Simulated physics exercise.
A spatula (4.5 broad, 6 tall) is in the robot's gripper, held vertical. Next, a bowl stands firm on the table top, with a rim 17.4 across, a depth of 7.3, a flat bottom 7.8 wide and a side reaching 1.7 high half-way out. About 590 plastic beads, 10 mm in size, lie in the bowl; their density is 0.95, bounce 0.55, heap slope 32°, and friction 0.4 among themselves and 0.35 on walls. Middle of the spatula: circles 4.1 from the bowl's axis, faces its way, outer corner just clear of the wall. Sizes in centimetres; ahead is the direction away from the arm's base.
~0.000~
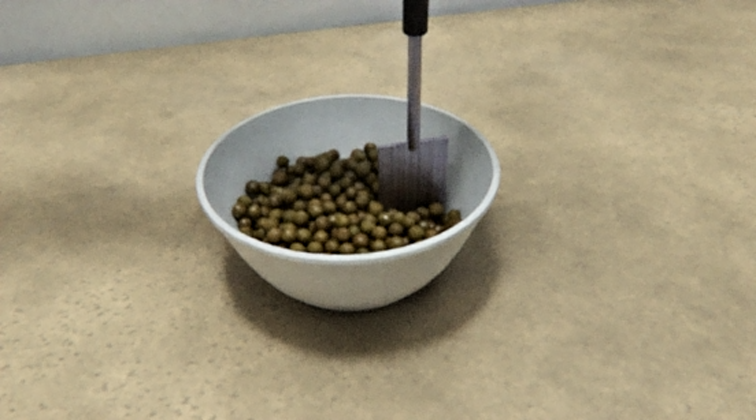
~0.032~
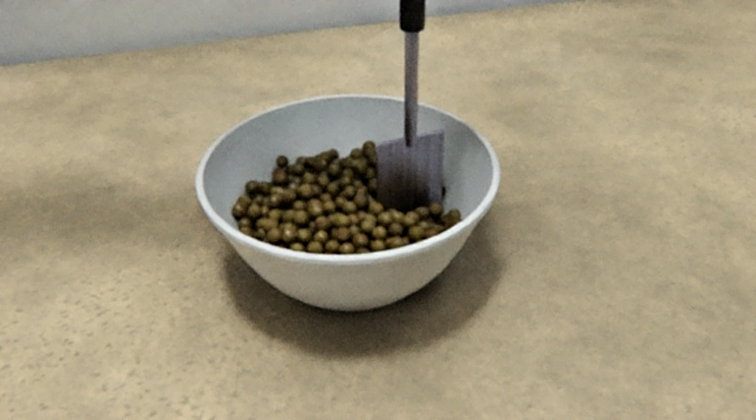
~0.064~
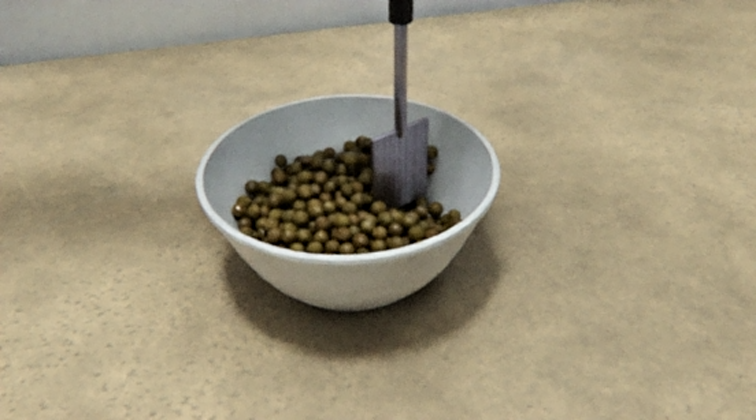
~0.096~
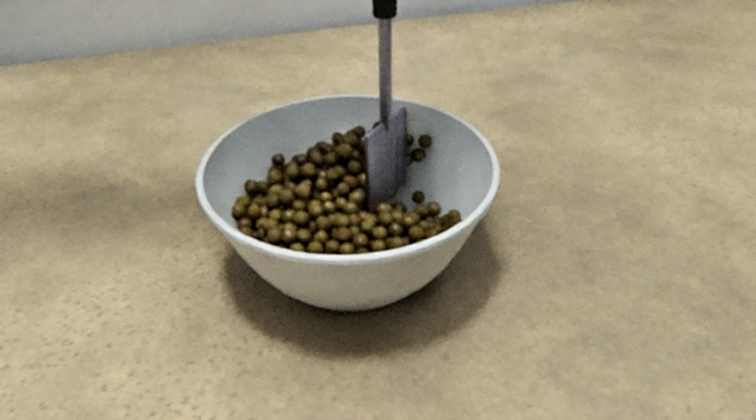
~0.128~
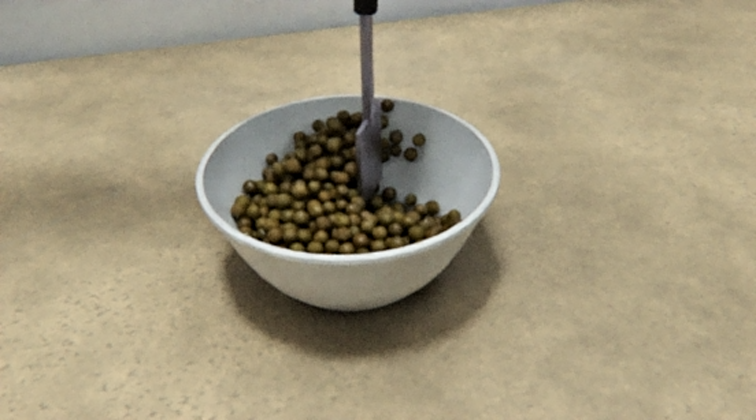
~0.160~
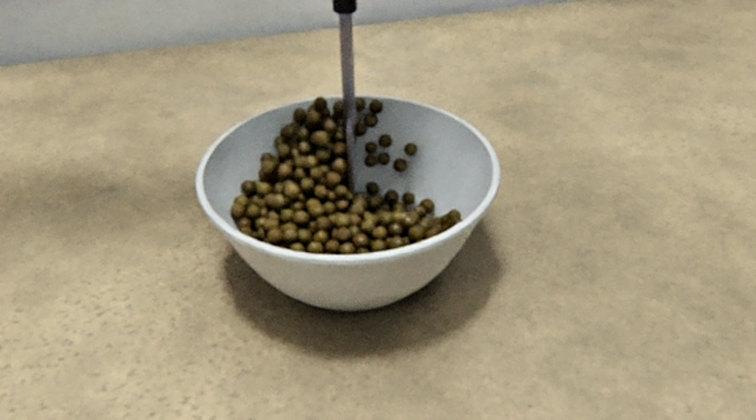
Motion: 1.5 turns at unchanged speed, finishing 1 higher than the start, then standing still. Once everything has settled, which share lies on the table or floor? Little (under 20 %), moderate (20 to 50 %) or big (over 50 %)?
Little.
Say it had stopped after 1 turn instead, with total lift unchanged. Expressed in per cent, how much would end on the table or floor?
That would give some 10 percent.
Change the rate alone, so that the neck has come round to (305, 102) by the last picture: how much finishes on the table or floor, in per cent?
I'd say near 30 per cent.
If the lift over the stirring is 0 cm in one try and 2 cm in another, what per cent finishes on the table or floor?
Close to 15 and 10 percent, in that order.
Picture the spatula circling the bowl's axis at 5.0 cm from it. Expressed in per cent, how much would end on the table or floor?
In that case some 5 per cent.
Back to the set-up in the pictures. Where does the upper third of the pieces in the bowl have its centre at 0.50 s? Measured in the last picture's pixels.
Centre of upper third: Approx. (392, 230) px.
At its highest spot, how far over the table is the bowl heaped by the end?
About 7.0 centimetres.
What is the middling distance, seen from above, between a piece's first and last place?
Something like 6 centimetres, give or take.
After 0.50 s, 257° round, highest piece 9 above the table; 559 in the bowl, 25 on the table or floor, 9 in flight or on the tool.
After 0.83 s, 78° round, highest piece 9 above the table; 530 in the bowl, 55 on the table or floor, 8 in flight or on the tool.
After 1.20 s, 180° round, highest piece 7 above the table; 517 in the bowl, 75 on the table or floor, 1 in flight or on the tool.
After 1.90 s, 180° round, highest piece 7 above the table; 517 in the bowl, 76 on the table or floor.
At rest, 517 in the bowl, 76 on the table or floor. That is 13 % on the table or floor.
